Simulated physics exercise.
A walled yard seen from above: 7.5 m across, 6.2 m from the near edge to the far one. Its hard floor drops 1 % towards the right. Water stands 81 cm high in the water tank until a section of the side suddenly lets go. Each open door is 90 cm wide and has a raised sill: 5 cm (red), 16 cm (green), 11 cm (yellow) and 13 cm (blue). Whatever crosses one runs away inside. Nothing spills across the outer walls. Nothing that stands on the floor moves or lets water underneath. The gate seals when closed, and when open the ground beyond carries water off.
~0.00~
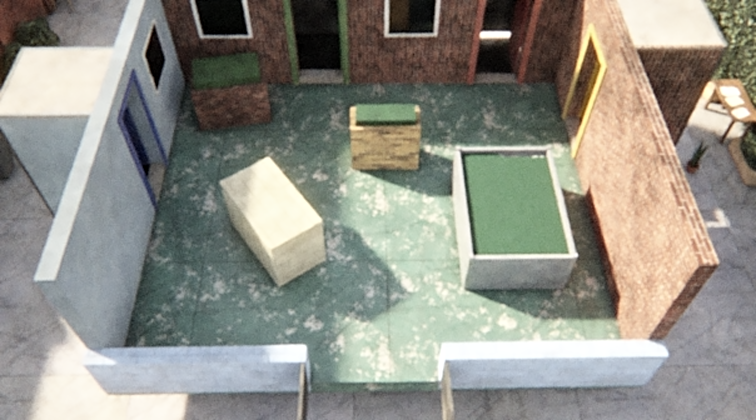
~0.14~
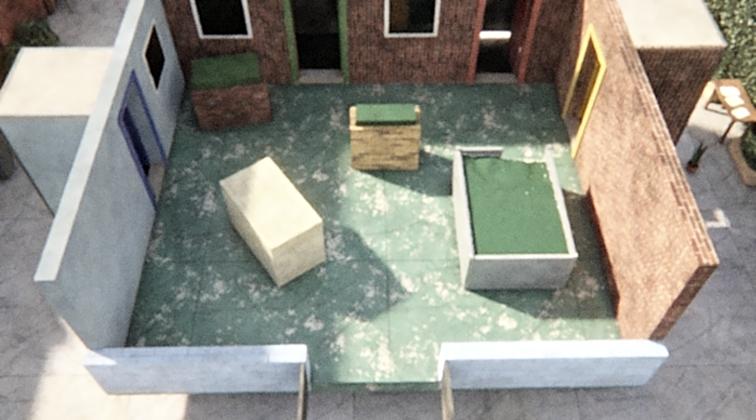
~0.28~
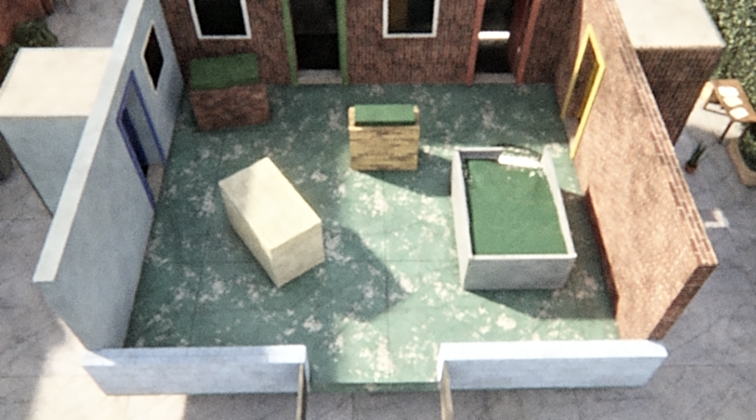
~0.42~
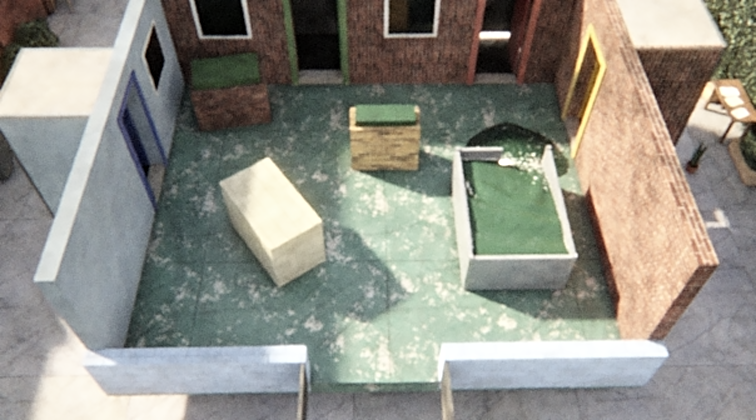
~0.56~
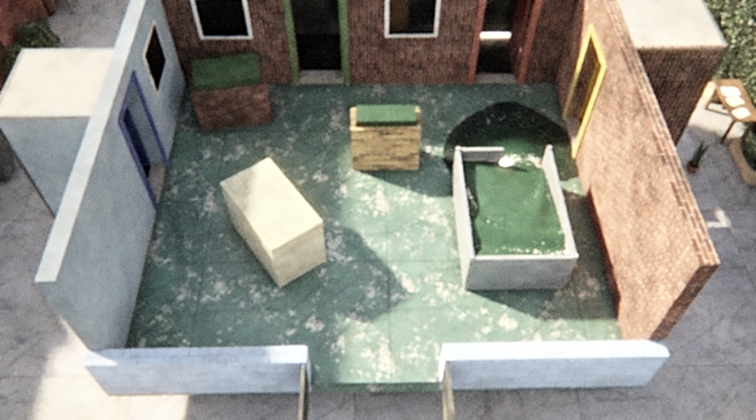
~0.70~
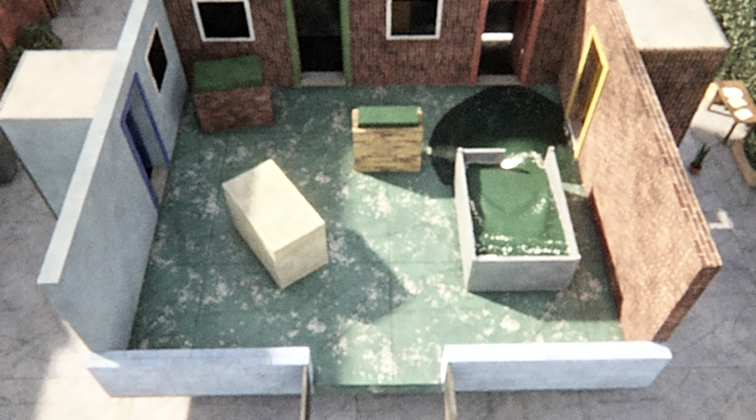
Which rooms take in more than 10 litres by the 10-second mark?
The water let in: At the red door it exceeds the limit; at the green door it stays under the limit; at the yellow door it passes the limit; at the blue door it stays under the limit.
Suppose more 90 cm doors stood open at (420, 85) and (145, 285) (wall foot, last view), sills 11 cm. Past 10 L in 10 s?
In turn: Above, not over.
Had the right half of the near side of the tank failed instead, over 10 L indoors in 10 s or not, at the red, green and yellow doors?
Against that limit: Red past it, green below, yellow below.
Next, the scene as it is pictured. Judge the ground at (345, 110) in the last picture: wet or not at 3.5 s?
It is flooded.
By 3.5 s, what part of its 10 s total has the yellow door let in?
About 70 per cent.
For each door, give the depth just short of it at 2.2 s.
In cm: Red 26, green 3, yellow 19, blue 0.
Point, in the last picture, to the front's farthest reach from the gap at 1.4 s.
Near (401, 87).
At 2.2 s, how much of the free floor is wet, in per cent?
Near 20 per cent is wet.
After 1.4 s water covers 20 % of the floor and is deepest (52 cm) near (550, 87); red door 5 cm at the sill, 64 L in, green door not reached, yellow door 22 cm at the sill, 23 L in, blue door not reached.
After 2.2 s water covers 20 % of the floor and is deepest (44 cm) near (550, 87); red door 26 cm at the sill, 203 L in, green door 3 cm at the sill, 0 L in, yellow door 19 cm at the sill, 67 L in, blue door not reached.
After 3.5 s water covers 30 % of the floor and is deepest (26 cm) near (525, 181); red door 20 cm at the sill, 358 L in, green door 6 cm at the sill, 0 L in, yellow door 17 cm at the sill, 99 L in, blue door not reached.
After 6.0 s water covers 50 % of the floor and is deepest (16 cm) near (525, 181); red door 14 cm at the sill, 522 L in, green door 4 cm at the sill, 0 L in, yellow door 13 cm at the sill, 141 L in, blue door 6 cm at the sill, 0 L in.
After 10.0 s water covers 80 % of the floor and is deepest (10 cm) near (554, 138); red door 9 cm at the sill, 633 L in, green door 7 cm at the sill, 0 L in, yellow door 10 cm at the sill, 146 L in, blue door 6 cm at the sill, 0 L in.
